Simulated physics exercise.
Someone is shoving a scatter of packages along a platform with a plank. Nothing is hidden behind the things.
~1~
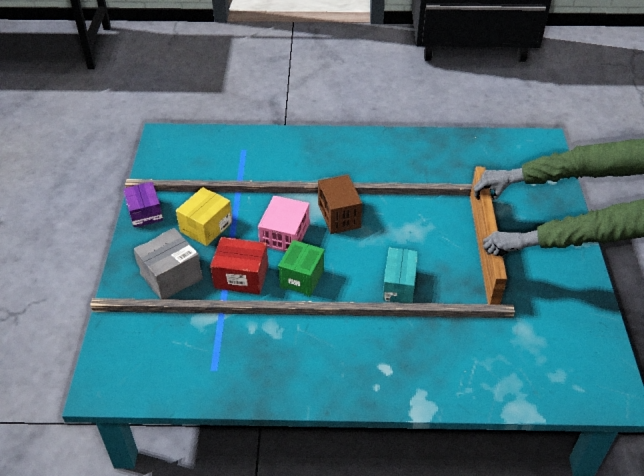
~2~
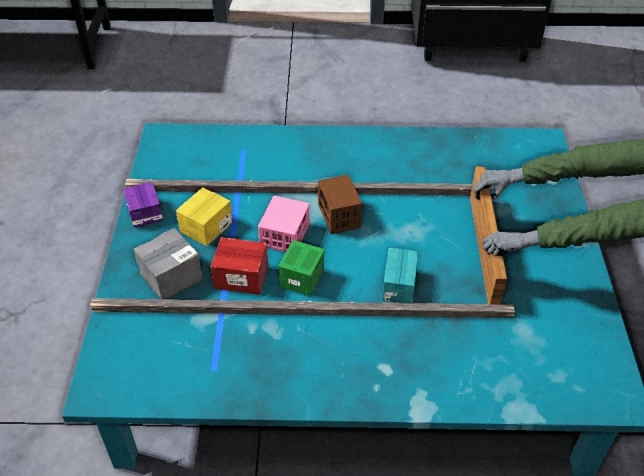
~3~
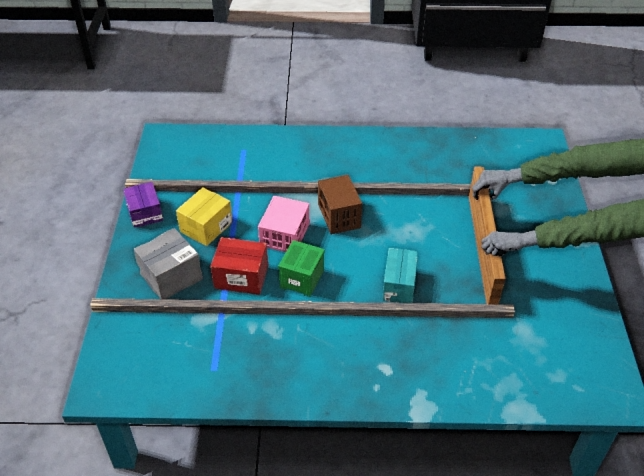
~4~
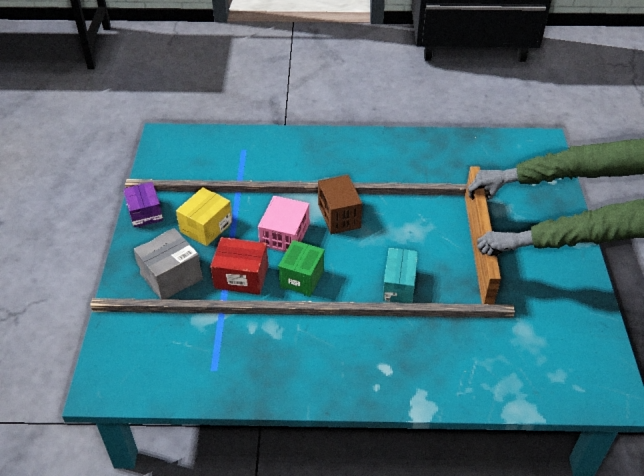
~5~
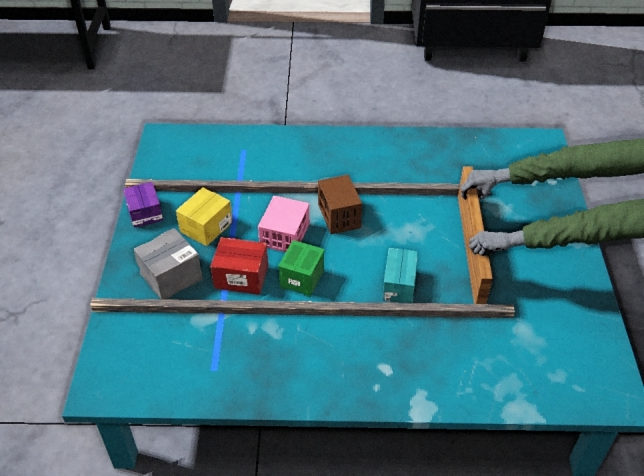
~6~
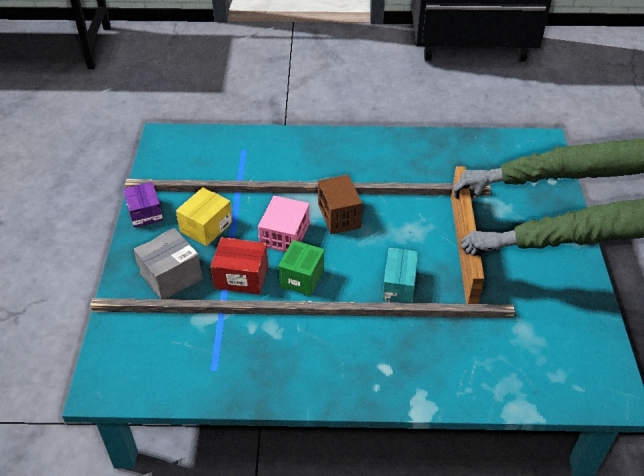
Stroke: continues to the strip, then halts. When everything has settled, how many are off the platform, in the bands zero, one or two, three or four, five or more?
Off the platform: One or two.
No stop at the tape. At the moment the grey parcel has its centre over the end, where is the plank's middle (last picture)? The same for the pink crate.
The middle is at (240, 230) when it's the grey parcel, and at (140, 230) when it's the pink crate.
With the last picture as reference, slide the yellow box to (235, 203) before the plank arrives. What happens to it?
In that case it never drops.
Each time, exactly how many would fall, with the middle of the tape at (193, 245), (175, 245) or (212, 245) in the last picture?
Result per try: 3; 3; 1.
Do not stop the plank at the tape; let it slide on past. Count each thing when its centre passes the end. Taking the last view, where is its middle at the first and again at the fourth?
Roughly (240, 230) for the earlier crossing, roughly (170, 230) for the later one.
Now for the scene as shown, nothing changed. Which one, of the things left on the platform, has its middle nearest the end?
That's the purple box.
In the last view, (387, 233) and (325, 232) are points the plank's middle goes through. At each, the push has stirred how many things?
Counts: 1 / 5.
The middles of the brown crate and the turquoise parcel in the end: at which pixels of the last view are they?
The brown crate finishes at (219, 200); the turquoise parcel finishes at (210, 274).
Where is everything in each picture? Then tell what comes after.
The first picture shows purple box (143, 205); grey parcel (168, 264); yellow box (205, 216); plank (487, 234); tape (231, 246).
The second picture shows grey parcel (168, 264); brown crate (340, 204).
The third picture shows yellow box (205, 216); plank (485, 234).
The fourth picture shows purple box (143, 205); turquoise parcel (400, 276).
The fifth picture shows grey parcel (168, 264); green tote (302, 269).
The sixth picture shows purple box (143, 205); grey parcel (168, 264); yellow box (205, 216); plank (466, 234); tape (231, 246).
A little later, none off yet; purple box at rest near (143, 205); grey parcel at rest near (168, 264); yellow box at rest near (205, 216).
When it is over, the number that fall off is one or two; down, grey parcel.
